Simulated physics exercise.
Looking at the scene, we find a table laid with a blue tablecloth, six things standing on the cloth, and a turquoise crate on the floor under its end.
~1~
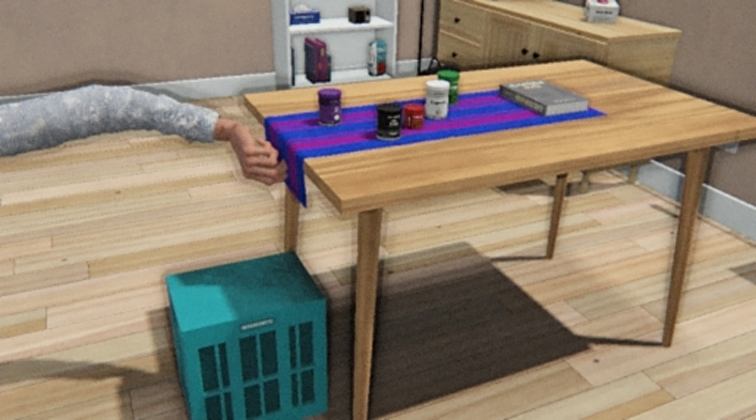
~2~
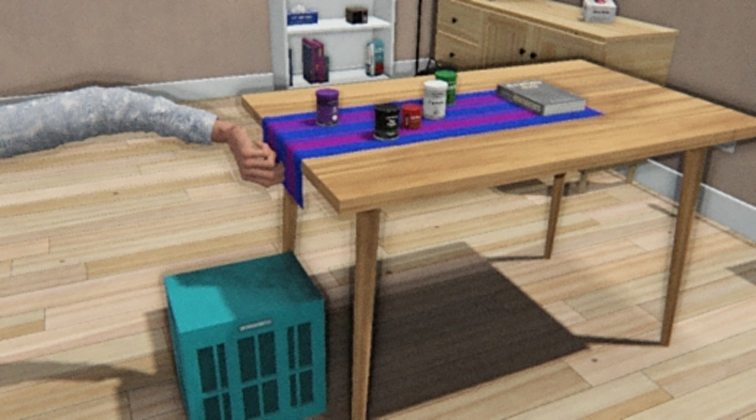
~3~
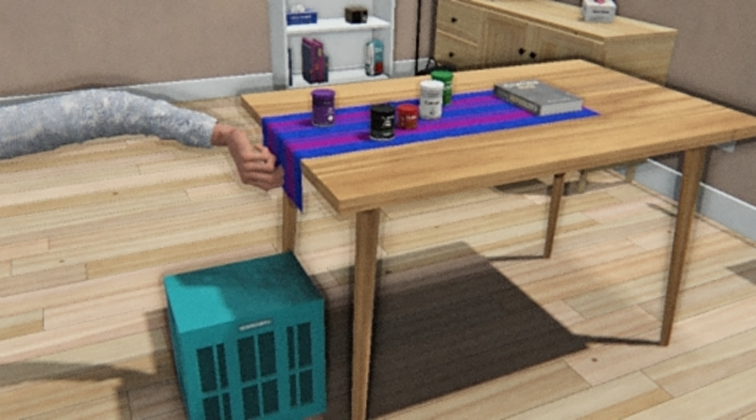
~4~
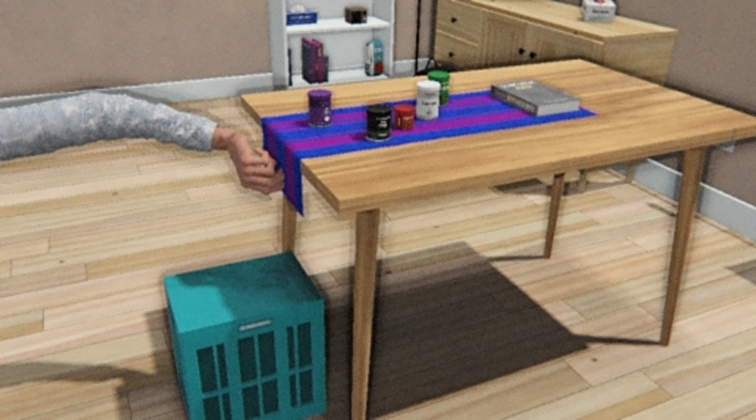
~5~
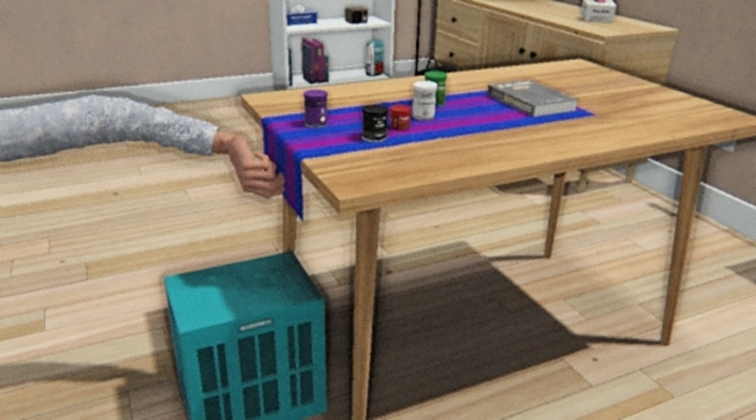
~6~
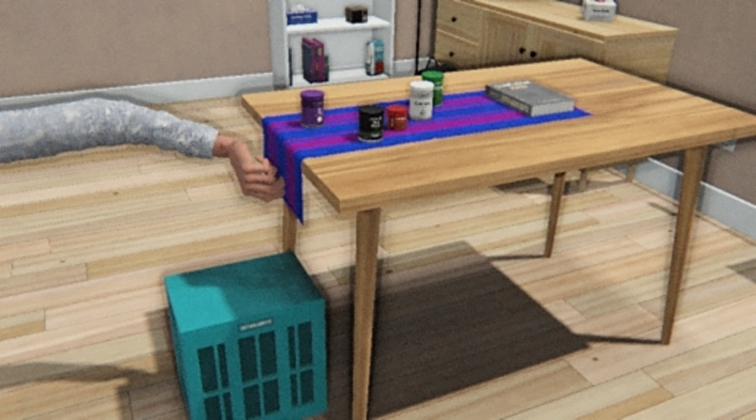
A blue and purple tablecloth slid slowly a short way left as a hand gripped its hanging end, carrying the cans, the small red pot and a grey book along the wooden table above a turquoise crate.
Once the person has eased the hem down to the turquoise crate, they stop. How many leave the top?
The count that falls away is going to be two.
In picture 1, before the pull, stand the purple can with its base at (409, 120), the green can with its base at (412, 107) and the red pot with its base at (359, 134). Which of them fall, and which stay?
Outcome: Purple can stays, green can stays, red pot falls away.
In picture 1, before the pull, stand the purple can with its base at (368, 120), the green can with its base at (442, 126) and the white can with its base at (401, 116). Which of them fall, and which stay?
The purple can is off the top, the green can is still on top, the white can is still on top.
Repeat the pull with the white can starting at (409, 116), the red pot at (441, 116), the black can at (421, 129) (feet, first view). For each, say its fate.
As for the white can, it holds its spot; the red pot, it holds its spot; the black can, it holds its spot.
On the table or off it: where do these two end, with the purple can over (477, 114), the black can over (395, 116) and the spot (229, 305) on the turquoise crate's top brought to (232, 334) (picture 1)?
The purple can stays put; the black can is lost.
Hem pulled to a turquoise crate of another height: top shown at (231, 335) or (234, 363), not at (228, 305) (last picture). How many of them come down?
3 and 4.
Early on, hem near (283, 247); purple can gone.
Midway, hem on the crate; purple can and black can gone.
Finally, hem on the crate; purple can and black can gone. The table loses two.
